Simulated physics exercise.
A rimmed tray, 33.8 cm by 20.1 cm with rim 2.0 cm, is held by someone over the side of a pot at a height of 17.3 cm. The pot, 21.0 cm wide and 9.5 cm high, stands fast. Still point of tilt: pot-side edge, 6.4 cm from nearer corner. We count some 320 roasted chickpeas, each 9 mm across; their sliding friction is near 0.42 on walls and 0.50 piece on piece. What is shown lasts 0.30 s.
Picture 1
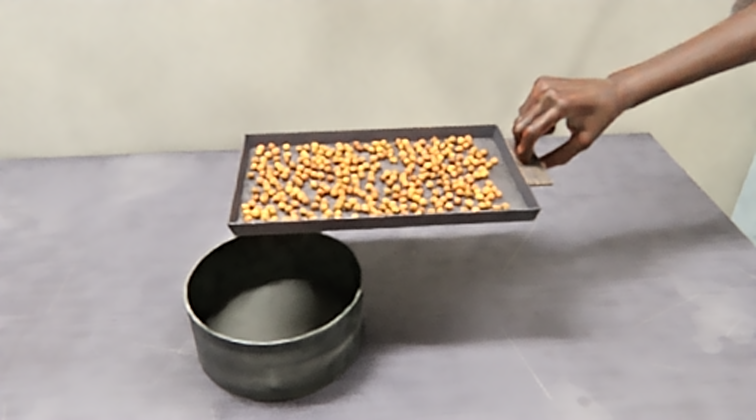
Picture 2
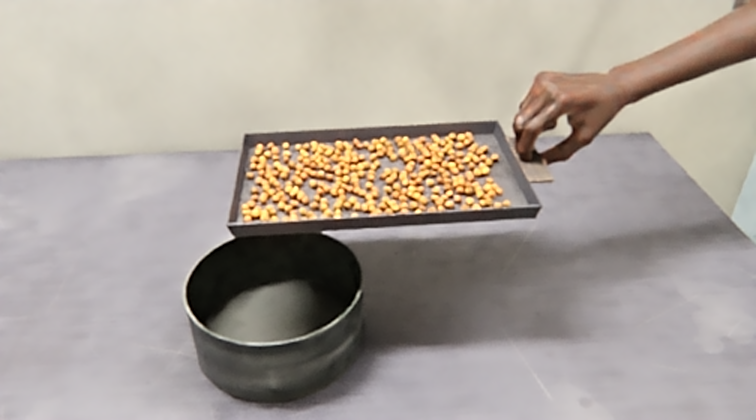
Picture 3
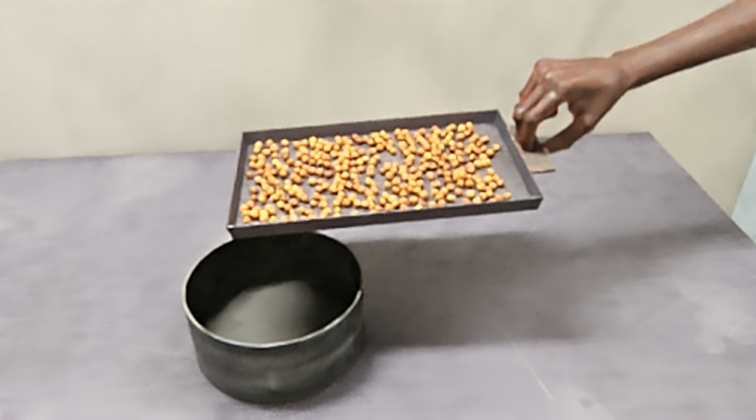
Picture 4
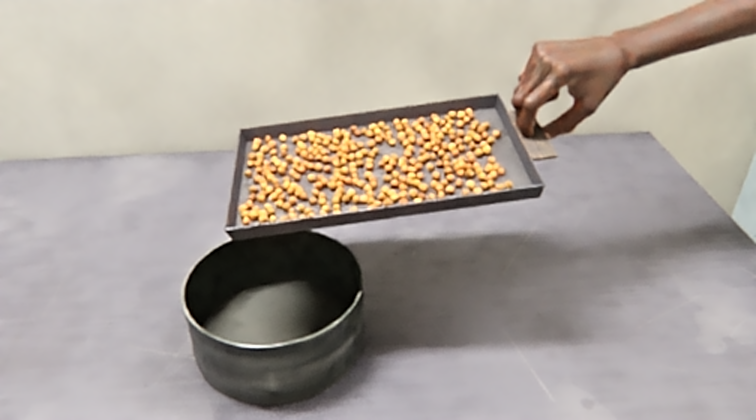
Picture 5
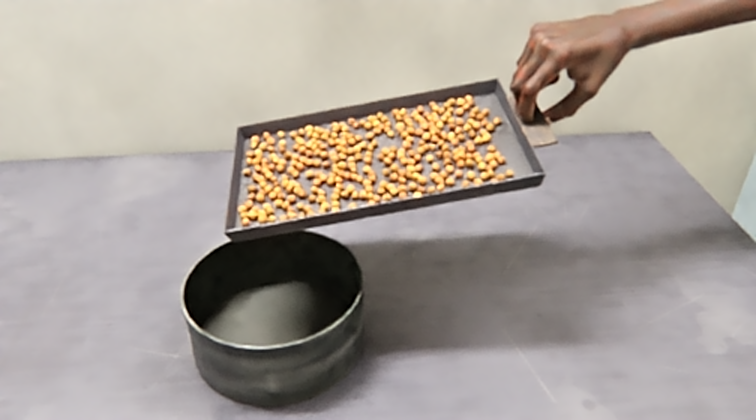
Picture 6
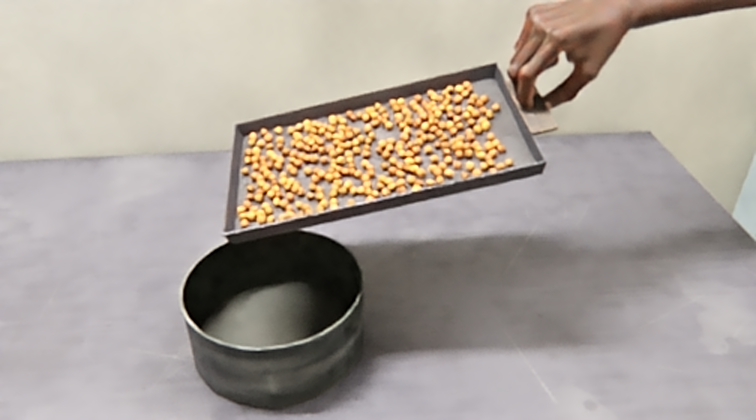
In this clip, a hand grips the right end of a dark rimmed tray of roasted chickpeas above a dark pot on a gray table, then gradually raises that end, tilting the tray down toward the left.
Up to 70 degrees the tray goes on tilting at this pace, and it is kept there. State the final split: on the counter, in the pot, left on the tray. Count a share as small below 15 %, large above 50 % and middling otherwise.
Counter: Small. Pot: Small. Tray: Large.
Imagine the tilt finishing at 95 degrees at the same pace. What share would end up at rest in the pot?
Share in the pot: Around 90 %.
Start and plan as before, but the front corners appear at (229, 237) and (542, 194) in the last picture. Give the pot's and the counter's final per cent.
You'd end with pot at 0 and counter at 0.
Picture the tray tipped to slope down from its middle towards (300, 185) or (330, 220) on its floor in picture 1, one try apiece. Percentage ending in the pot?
That would be close to 0 per cent, then close to 5 per cent.
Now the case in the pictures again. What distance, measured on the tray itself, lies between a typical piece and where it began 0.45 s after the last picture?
About 7 cm.
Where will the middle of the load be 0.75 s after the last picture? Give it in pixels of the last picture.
Load centre, approx.: (269, 166) px.
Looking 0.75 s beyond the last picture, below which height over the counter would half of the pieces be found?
Roughly 24 cm above the counter.
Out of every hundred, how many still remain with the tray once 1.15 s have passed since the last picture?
Close to 95 in a hundred parts of the load.
Then, 0.45 s after the last picture, tilt 41 degrees; the tray holds 100 %, the pot 0 %.
Then, 0.75 s after the last picture, tilt 59 degrees; the tray holds 100 %, the pot 0 %.
Then, 1.15 s after the last picture, tilt 70 degrees; the tray holds 95 %, the pot 5 %.
In the end, counter 0 %, pot 5 %, tray 95 %.
